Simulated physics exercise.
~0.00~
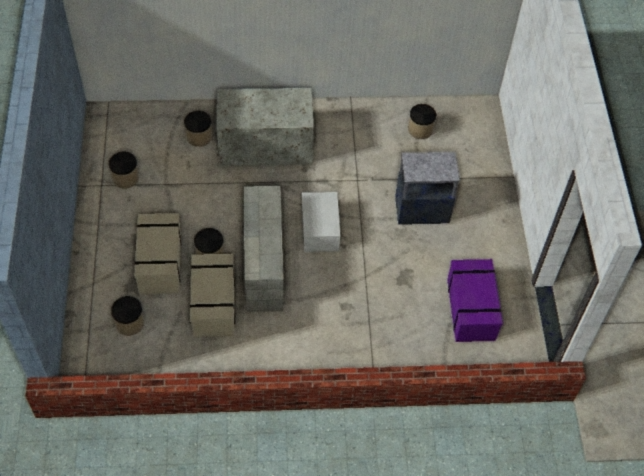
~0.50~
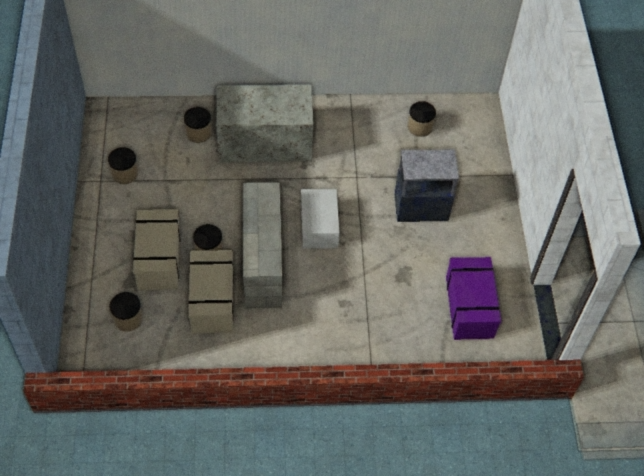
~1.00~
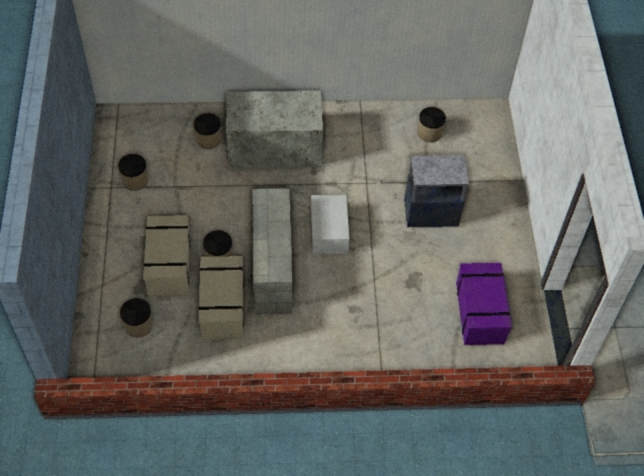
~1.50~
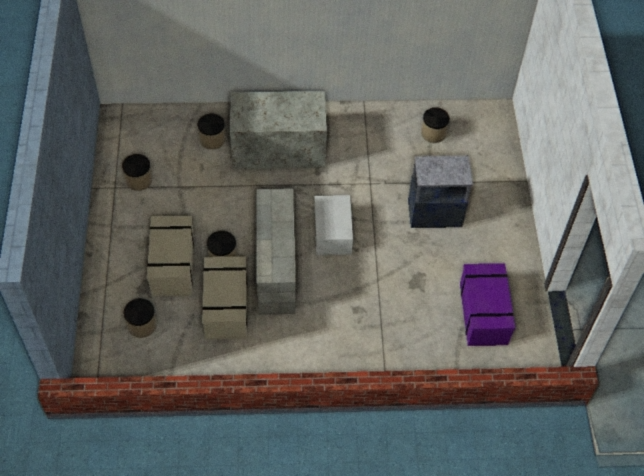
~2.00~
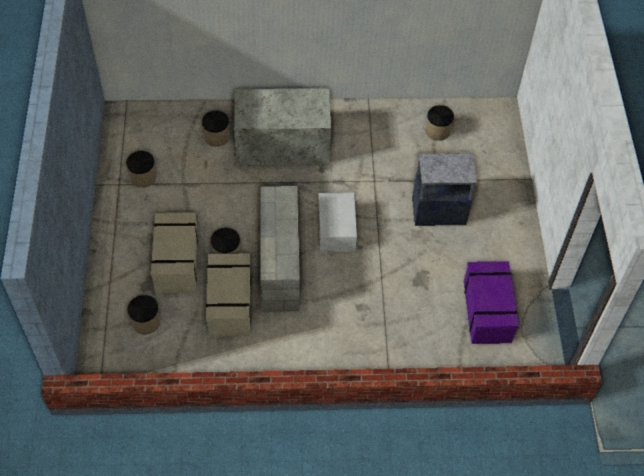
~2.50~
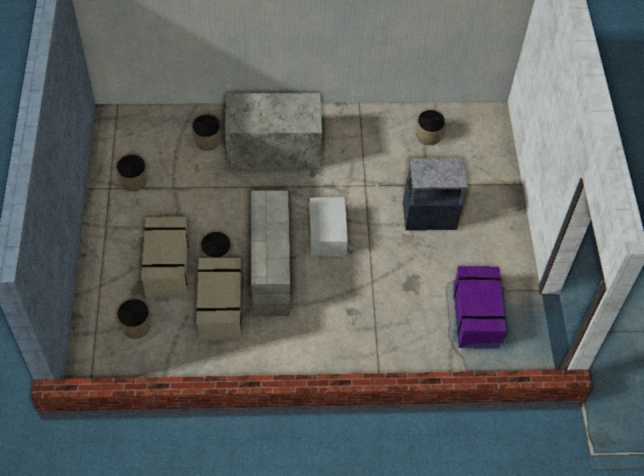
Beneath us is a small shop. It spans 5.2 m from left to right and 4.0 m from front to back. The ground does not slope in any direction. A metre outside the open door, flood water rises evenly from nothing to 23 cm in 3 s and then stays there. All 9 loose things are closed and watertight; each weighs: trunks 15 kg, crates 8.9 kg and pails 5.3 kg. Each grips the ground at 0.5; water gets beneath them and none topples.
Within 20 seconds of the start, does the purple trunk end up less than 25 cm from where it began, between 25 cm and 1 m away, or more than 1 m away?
Result: Long displacement.
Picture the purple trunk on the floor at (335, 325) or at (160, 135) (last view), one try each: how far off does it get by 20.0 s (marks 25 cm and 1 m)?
In that order: It ends far away; it moves a short way.
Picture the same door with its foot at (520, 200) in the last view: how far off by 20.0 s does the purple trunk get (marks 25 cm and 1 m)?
The purple trunk ends up a little way over.
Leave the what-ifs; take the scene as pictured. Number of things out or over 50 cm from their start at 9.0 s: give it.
Answer: 5.
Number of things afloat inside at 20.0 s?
The count is 9.
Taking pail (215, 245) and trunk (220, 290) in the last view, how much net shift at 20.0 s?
Respectively 150 and 250 cm.
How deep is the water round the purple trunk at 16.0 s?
Near 7 cm deep.
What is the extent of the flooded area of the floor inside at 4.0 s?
Around 5.5 m2 of it.
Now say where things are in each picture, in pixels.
The first frame shows the purple trunk at (477, 291), on the bottom; water covers 0.0 m2; 0 of 9 have shifted.
The second frame shows the purple trunk at (475, 289), on the bottom; water covers 0.0 m2; 0 of 9 have shifted.
The third frame shows the purple trunk at (485, 295) rests on the ground; 0.0 m2 under water; 0 of 9 have shifted.
The fourth frame shows the purple trunk at (489, 295), on the bottom; 0.0 m2 under water; 0 of 9 have shifted.
The fifth frame shows the purple trunk at (493, 293) rests on the ground; 0.3 m2 under water; 0 of 9 have shifted.
The sixth frame shows the purple trunk at (482, 298) rests on the ground; 0.9 m2 under water; 0 of 9 have shifted.
After 4.0 s the purple trunk is near (353, 274), 1.4 m from its start, aground; 0 afloat.
After 9.0 s the purple trunk is near (361, 125), 2.7 m from its start, aground; 5 afloat.
After 16.0 s the purple trunk is near (417, 267), 0.8 m from its start, afloat; 9 afloat.
After 20.0 s the purple trunk is near (426, 126), 2.3 m from its start, afloat; 9 afloat.
